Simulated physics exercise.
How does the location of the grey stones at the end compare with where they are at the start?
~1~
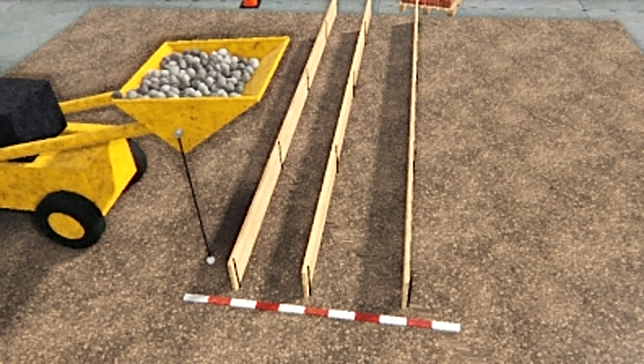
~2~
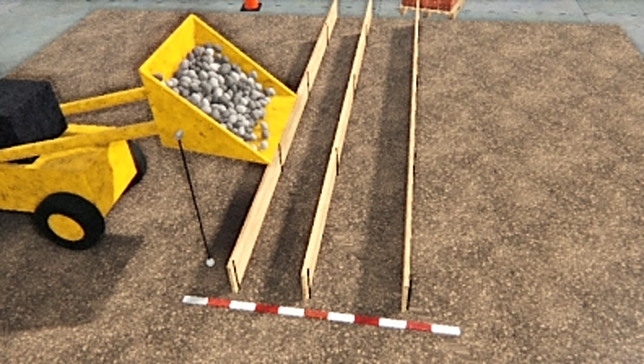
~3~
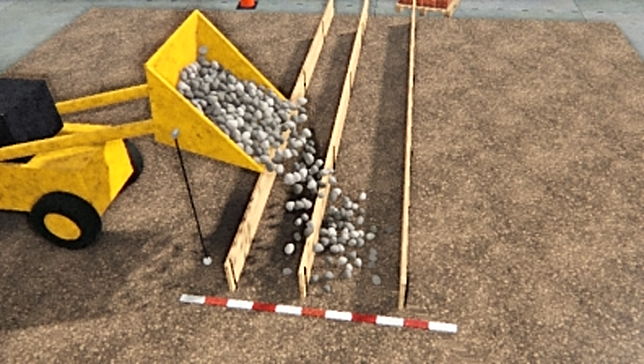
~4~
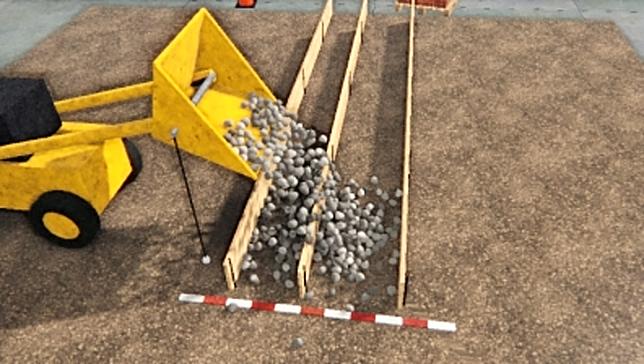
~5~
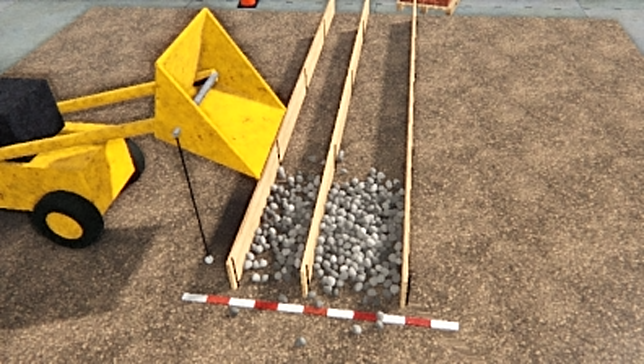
At the start the stones are heaped in the loader's yellow bucket, and at the end they lie on the ground to the right, spread between the wooden planks near the striped staff.
